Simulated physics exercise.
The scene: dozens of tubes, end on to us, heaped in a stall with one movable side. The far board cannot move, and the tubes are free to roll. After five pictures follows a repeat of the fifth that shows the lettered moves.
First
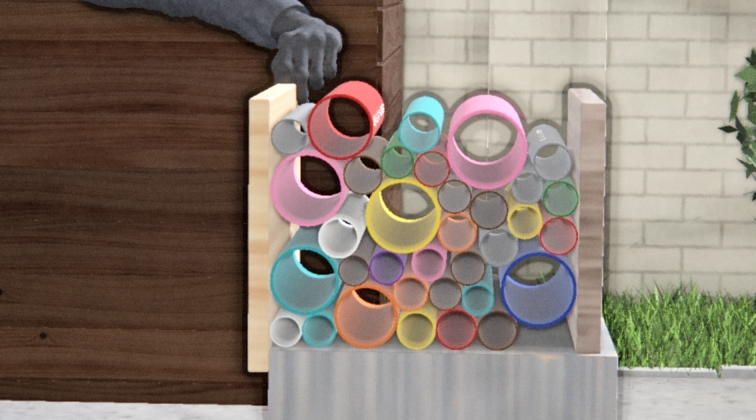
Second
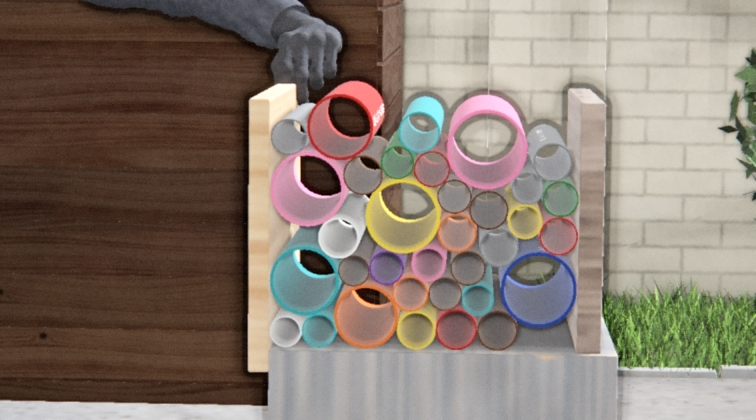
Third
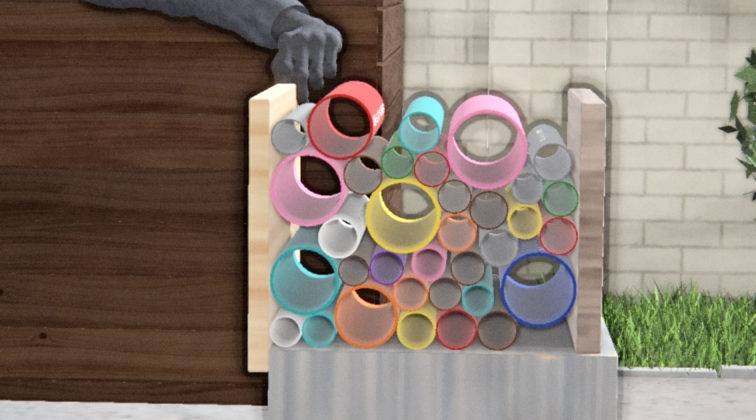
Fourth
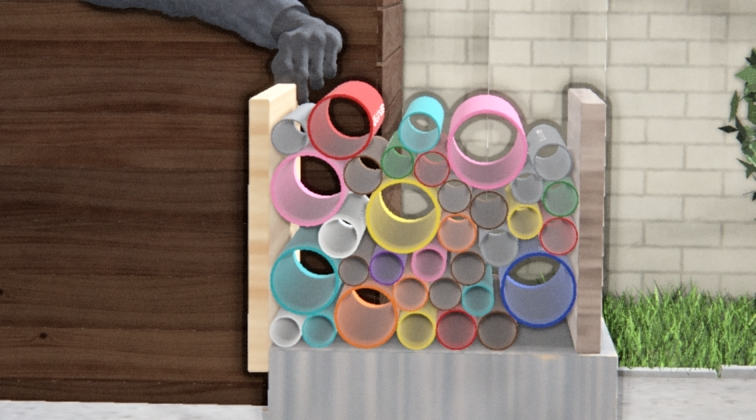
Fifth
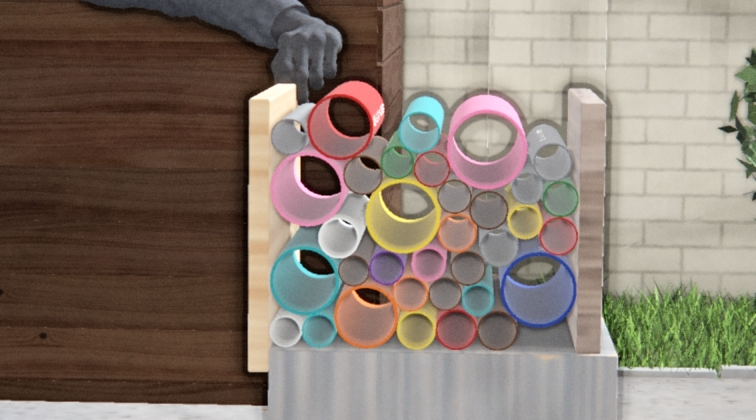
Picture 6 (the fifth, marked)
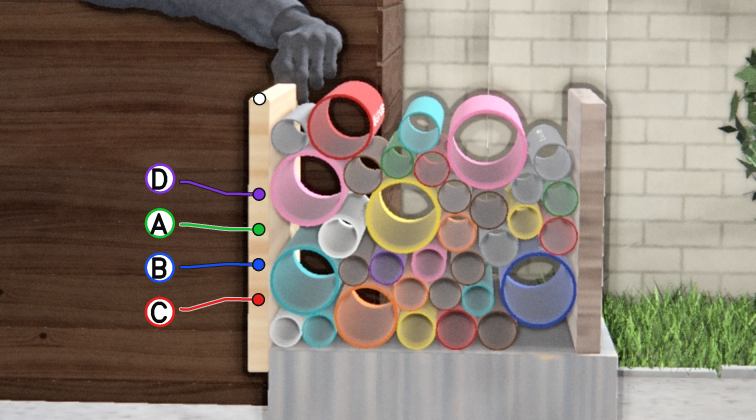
Nothing visibly moves, neither the coloured tubes nor the grey hand and arm above them at upper left, and the view stays fixed, facing the stall straight on. A large red tube tops the heap at left, with pink below it and at upper right, yellow in the middle, teal and orange lower left, and blue lower right. Upright boards flank the heap, before a dark wooden wall, pale bricks and grass.
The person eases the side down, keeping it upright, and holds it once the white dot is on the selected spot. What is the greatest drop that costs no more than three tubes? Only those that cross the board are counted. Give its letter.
The lowest mark that will do is A.
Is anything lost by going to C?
At C: Yes.
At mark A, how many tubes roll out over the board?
With A, one.
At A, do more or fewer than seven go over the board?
Fewer than seven.
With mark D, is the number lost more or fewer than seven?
At D, fewer than seven.
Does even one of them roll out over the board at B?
At B: Yes.
On the marked copy, A at (259, 229); B at (258, 264); C at (258, 299); D at (259, 195); the white dot at (259, 99).
With A. Early on, top of the board (270, 160).
Further on, top of the board (270, 228).
At the end, top of the board (270, 228), one out over the board.
As for the rest, B four out over the board; C four out over the board; D one out over the board.
